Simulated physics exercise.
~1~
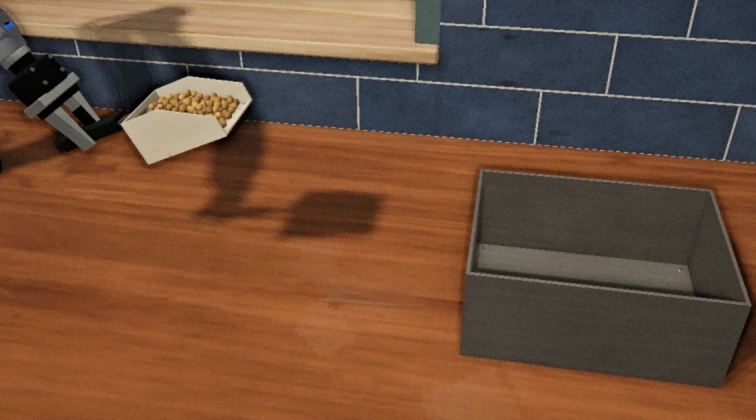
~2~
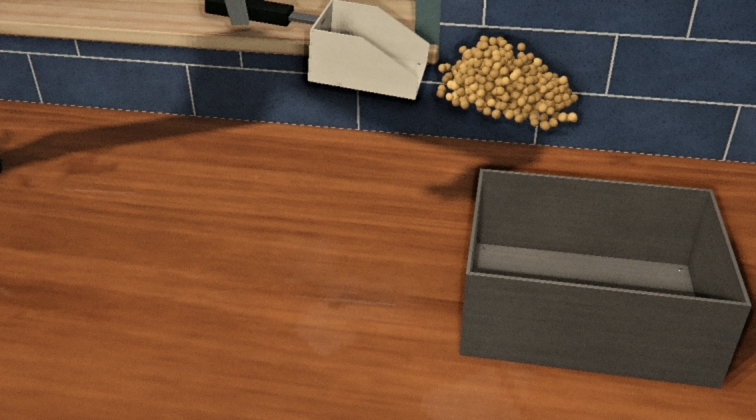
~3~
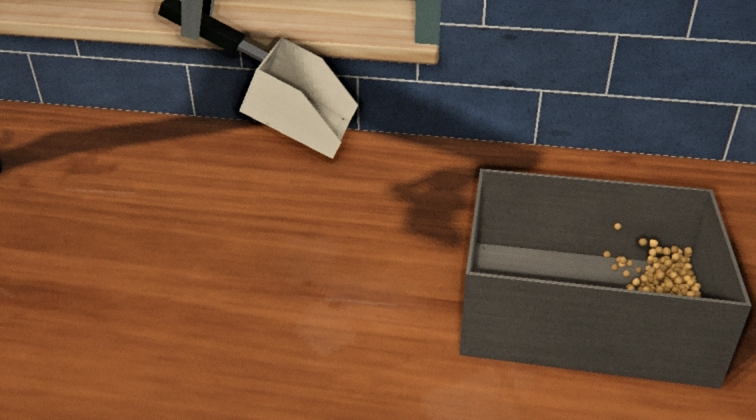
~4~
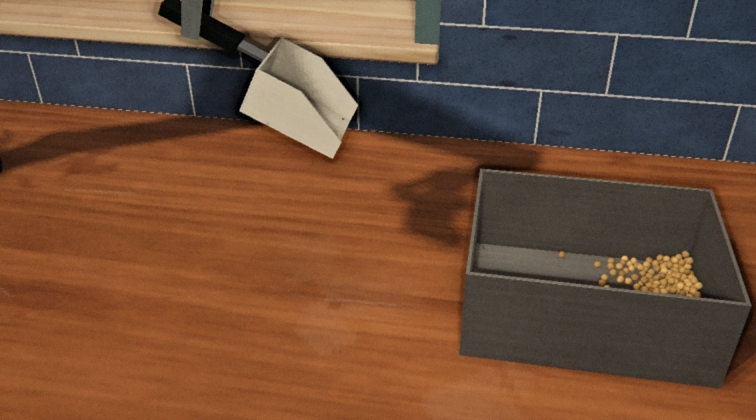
A pale, open-fronted scoop heaped with golden dried chickpeas is held by a robot gripper at the upper left, above a wooden counter seen from a fixed, raised viewpoint. A dark grey open box stands at the right, and blue tiles and a light wooden sill run behind. The scoop swings forward to the right and up, and the chickpeas fly off its front in a loose cluster toward the box. The emptied scoop then draws back a little and tips further downward while the chickpeas land inside. They settle in a low pile at the box's right end, with none visible on the counter.
